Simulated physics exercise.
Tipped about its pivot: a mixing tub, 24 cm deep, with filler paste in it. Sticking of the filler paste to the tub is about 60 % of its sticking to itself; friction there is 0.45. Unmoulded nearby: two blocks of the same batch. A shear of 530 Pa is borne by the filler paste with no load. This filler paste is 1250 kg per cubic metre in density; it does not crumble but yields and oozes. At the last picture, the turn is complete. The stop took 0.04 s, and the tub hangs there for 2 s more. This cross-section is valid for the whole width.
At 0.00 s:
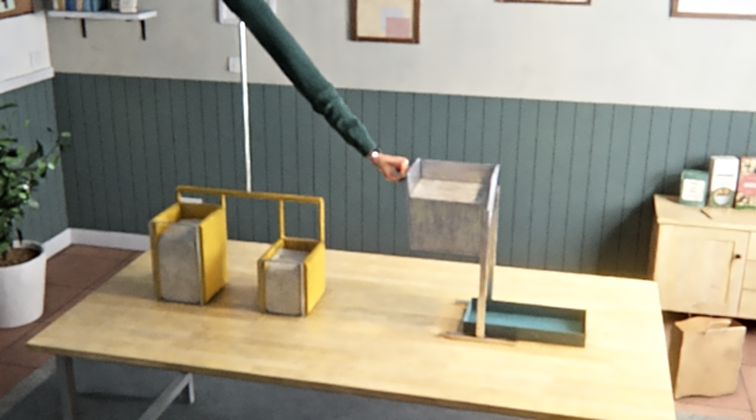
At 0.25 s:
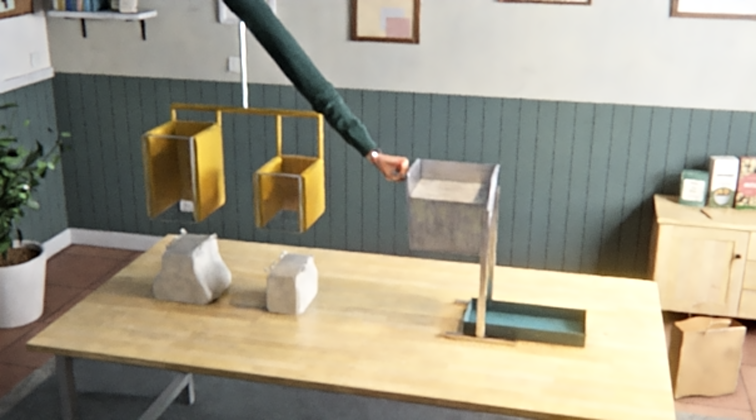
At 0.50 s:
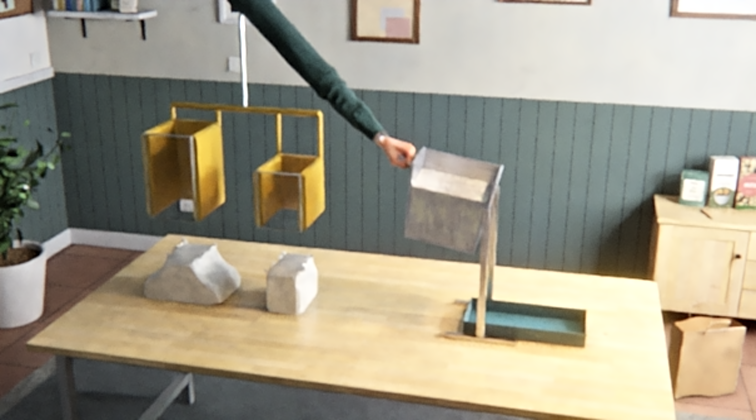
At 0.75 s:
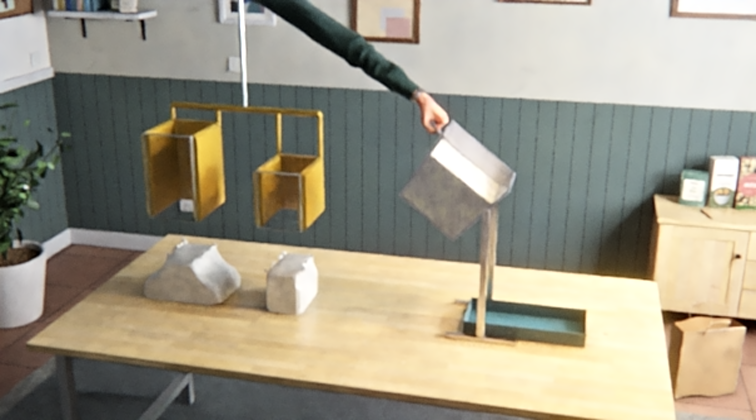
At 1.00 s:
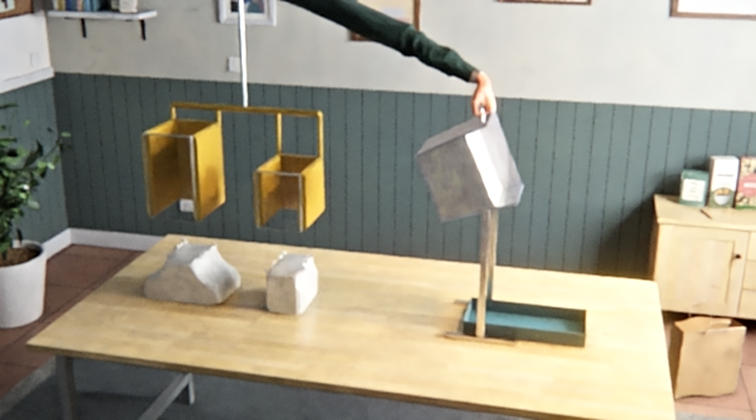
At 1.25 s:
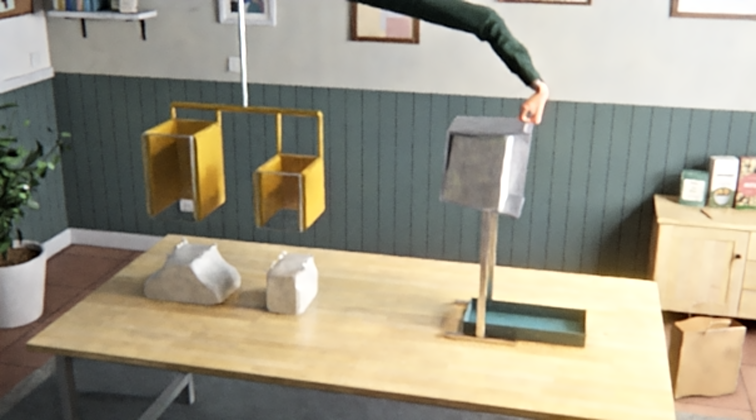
We see a yellow frame lift off two grey blocks on a table, the left one slumping lower, then a green-sleeved arm tips a grey tub rightward on its stand above a teal tray until its open side faces right.
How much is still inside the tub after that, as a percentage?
Close to 44 % is still inside the tub.
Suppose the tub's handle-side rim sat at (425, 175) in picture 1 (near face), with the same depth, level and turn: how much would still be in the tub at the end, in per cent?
I'd put it at close to 70 per cent.
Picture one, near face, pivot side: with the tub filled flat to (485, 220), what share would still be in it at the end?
Then about 70 %.
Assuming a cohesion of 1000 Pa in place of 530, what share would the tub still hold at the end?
Around 100 per cent.
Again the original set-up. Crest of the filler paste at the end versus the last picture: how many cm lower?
The top ends up some 14 cm below its level in the last picture.
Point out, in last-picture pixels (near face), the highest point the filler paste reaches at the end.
Around (478, 179).
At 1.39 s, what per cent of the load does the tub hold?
Some 100 per cent.
By 1.39 s, the tub is at 94 degrees and holds 99 %.
By 1.56 s, the tub is at 94 degrees and holds 63 %.
By 1.73 s, the tub is at 94 degrees and holds 45 %.
By 1.90 s, the tub is at 94 degrees and holds 44 %.
By 3.25 s, at the end, the tub is at 94 degrees and holds 44 %.
